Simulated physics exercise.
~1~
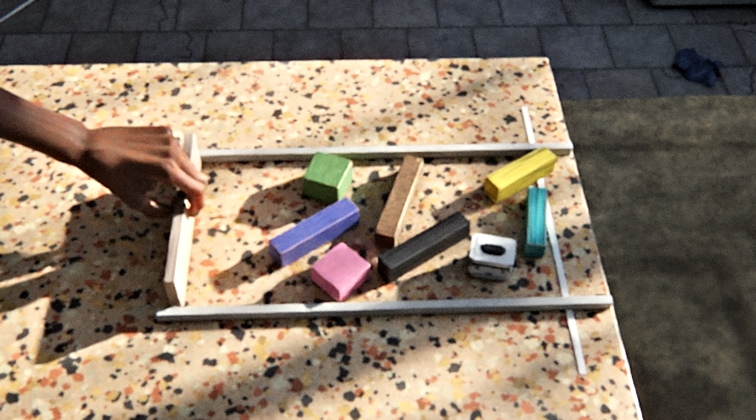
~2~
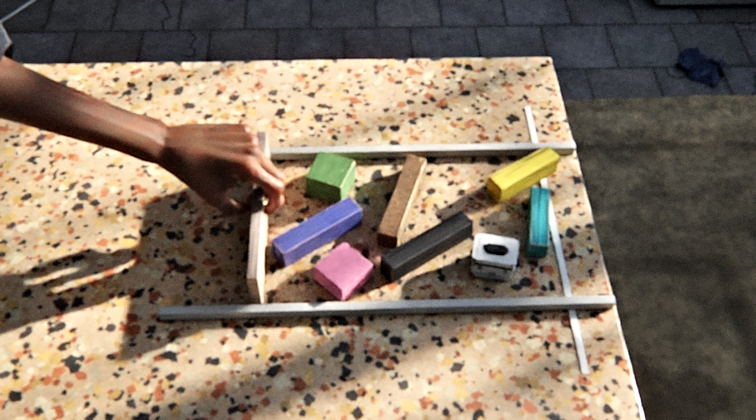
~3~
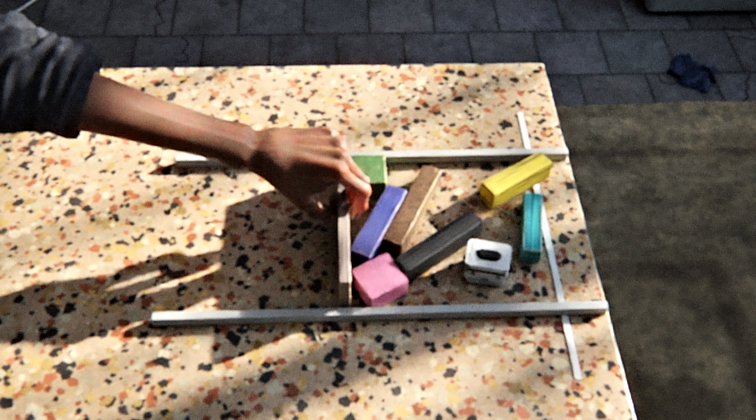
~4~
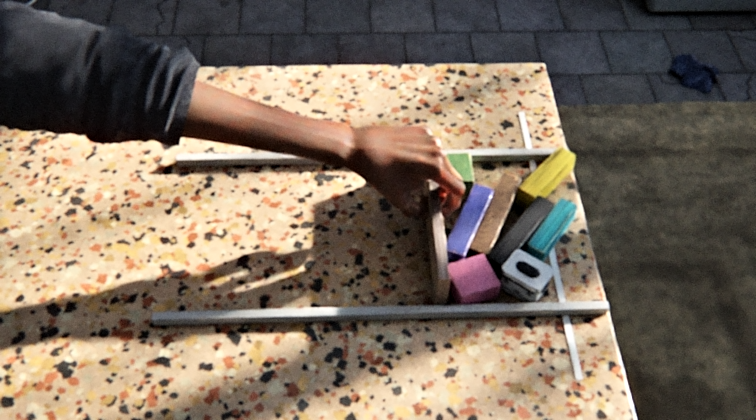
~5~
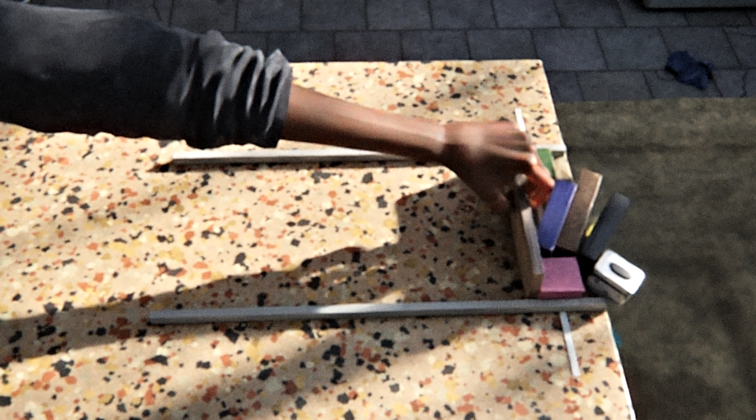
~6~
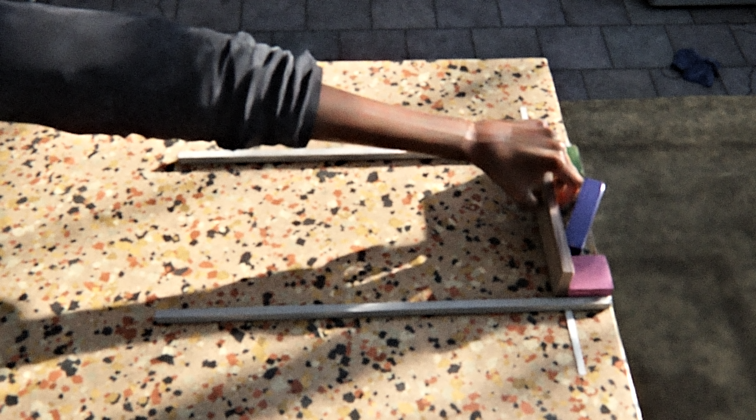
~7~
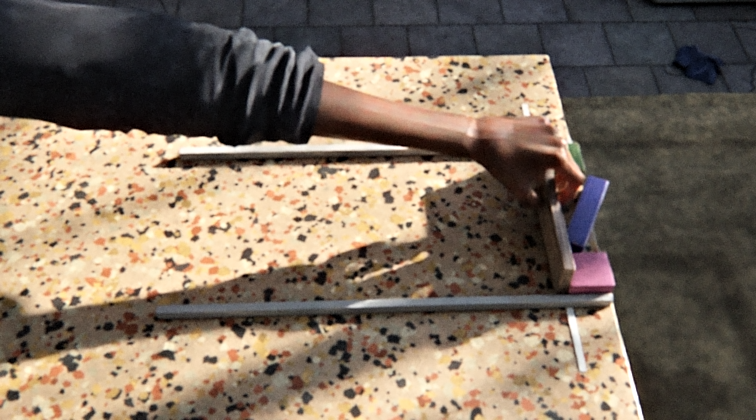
To begin with, a hand holds an upright wooden board at the left of a speckled tabletop, where eight scattered pieces lie between two pale strips. The board slides right, reaching the blue bar and pink block and bunching them against the brown bar and black stick. As the arm stretches farther, the whole crowded group moves across the tape toward the right edge. The pieces spill past it, the white case tilting outward. Finally the board stops near the tape, with the blue bar, pink block and green block still against it and the other five gone over the edge.
